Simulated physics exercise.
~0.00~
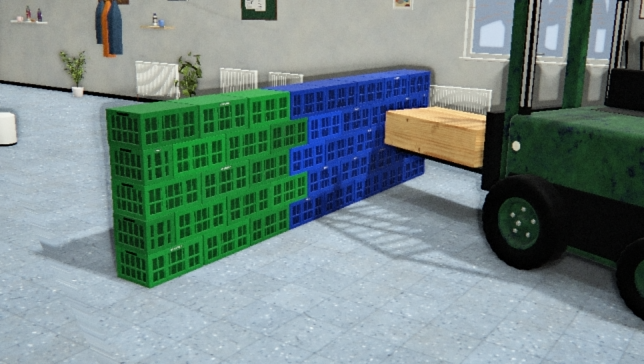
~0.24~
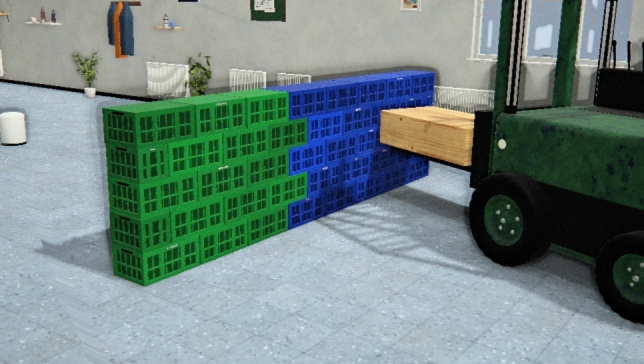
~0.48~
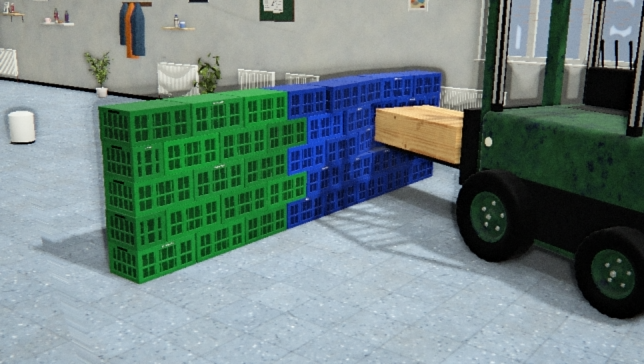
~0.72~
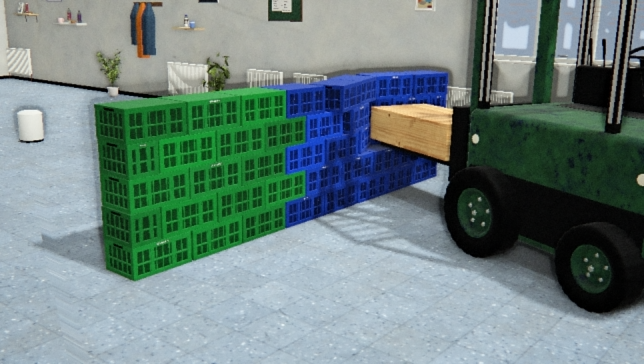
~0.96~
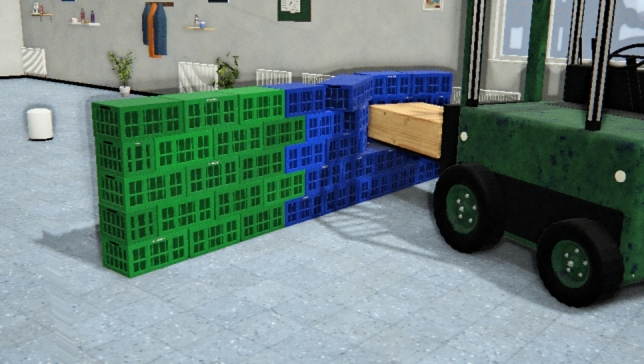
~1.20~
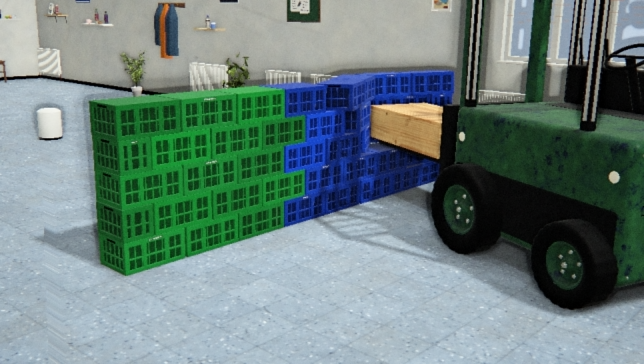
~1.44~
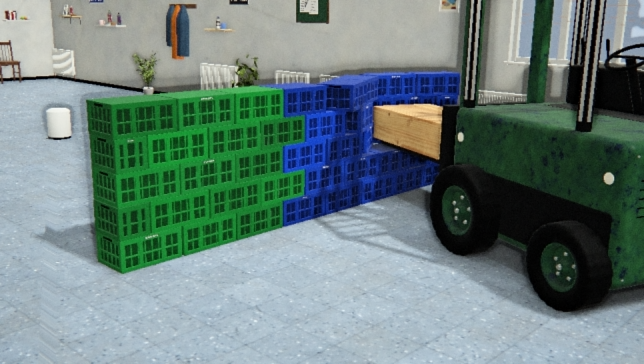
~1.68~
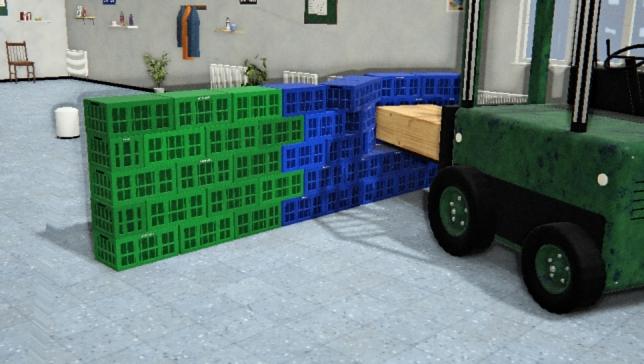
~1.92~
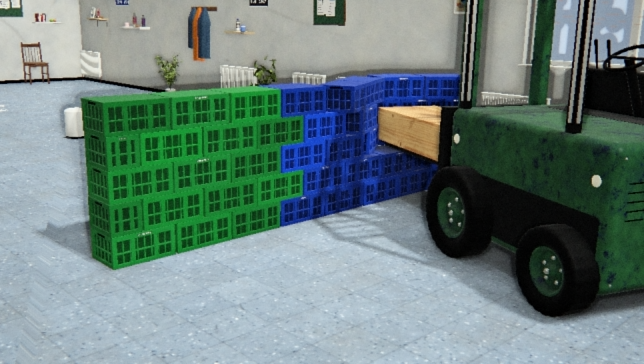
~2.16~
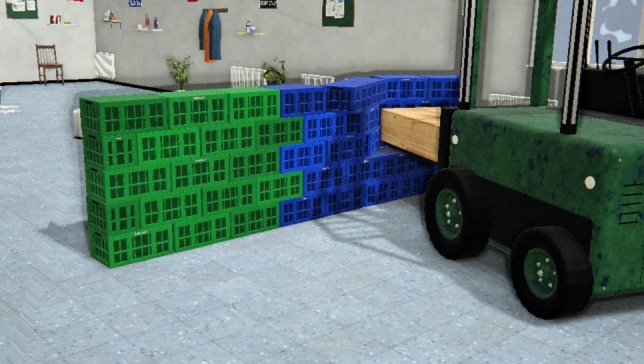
A green forklift pushes a wooden block into stacked blue crates, shifting some before stopping.
